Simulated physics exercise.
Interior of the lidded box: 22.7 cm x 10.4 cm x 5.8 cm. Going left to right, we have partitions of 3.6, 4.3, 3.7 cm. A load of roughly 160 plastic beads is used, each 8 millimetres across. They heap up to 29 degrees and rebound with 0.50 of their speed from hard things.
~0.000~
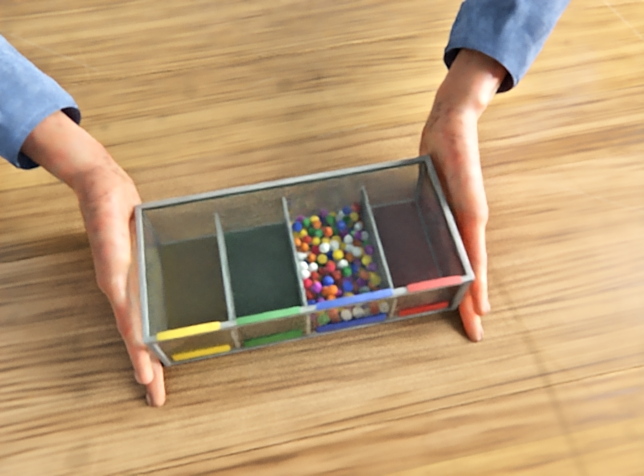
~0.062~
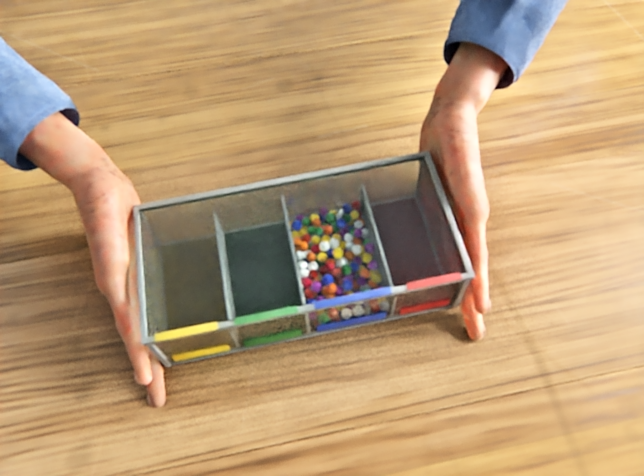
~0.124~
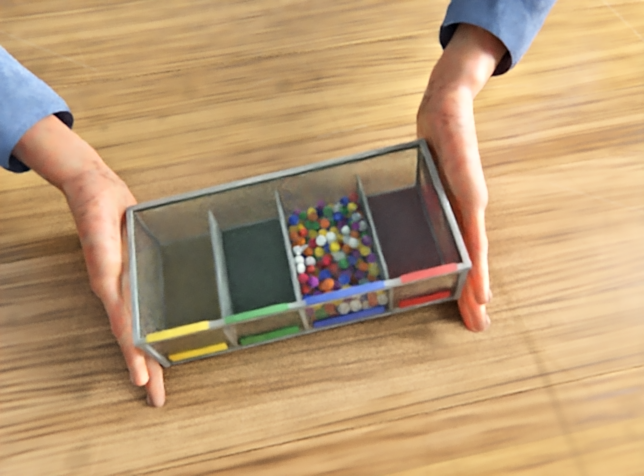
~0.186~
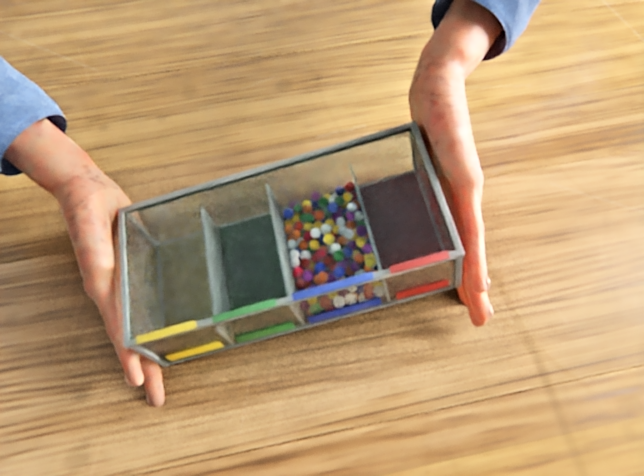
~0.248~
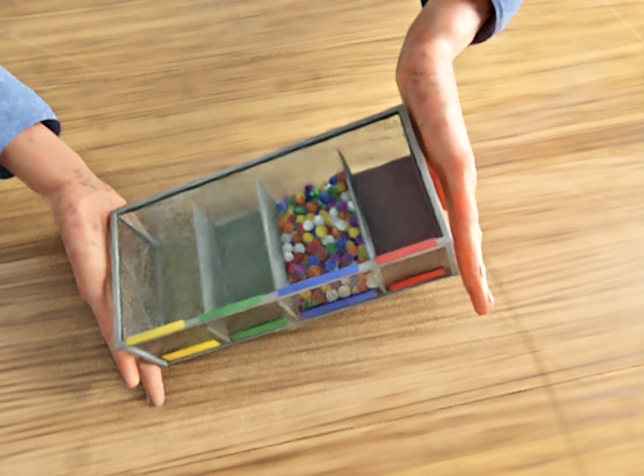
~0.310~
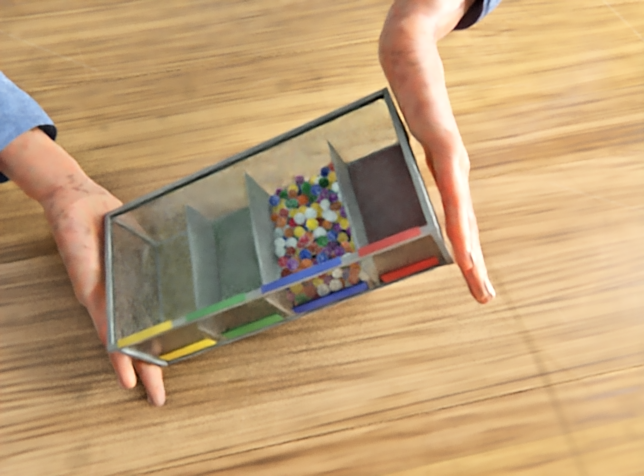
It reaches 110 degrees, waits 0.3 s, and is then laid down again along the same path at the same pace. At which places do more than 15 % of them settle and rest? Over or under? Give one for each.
Red under; blue over; green under; yellow over.
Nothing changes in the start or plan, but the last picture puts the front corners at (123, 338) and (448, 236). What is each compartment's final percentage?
Final per cent - red: 0; blue: 60; green: 10; yellow: 30.
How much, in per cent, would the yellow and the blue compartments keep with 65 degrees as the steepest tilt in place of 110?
Then yellow would end with 0 per cent and blue with 100 per cent.
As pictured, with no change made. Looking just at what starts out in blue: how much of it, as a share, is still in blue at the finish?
Something like 50 per cent.
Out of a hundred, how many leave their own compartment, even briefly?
Around 45 percent.
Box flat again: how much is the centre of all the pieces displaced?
Net shift: Approx. 6.0 cm.
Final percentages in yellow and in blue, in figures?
Yellow: 35; blue: 55.
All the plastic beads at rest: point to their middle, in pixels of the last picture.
Somewhere near (301, 265) in the last picture.
After 1.50 s, tilt 110 degrees; blue 65 %, yellow 35 %.
After 2.30 s, tilt 55 degrees; blue 55 %, green 10 %, yellow 35 %.
Then, at 3.11 s, tilt 0 degrees; blue 55 %, green 10 %, yellow 35 %.
By 3.7 s all is still; red 0 %, blue 55 %, green 10 %, yellow 35 %.
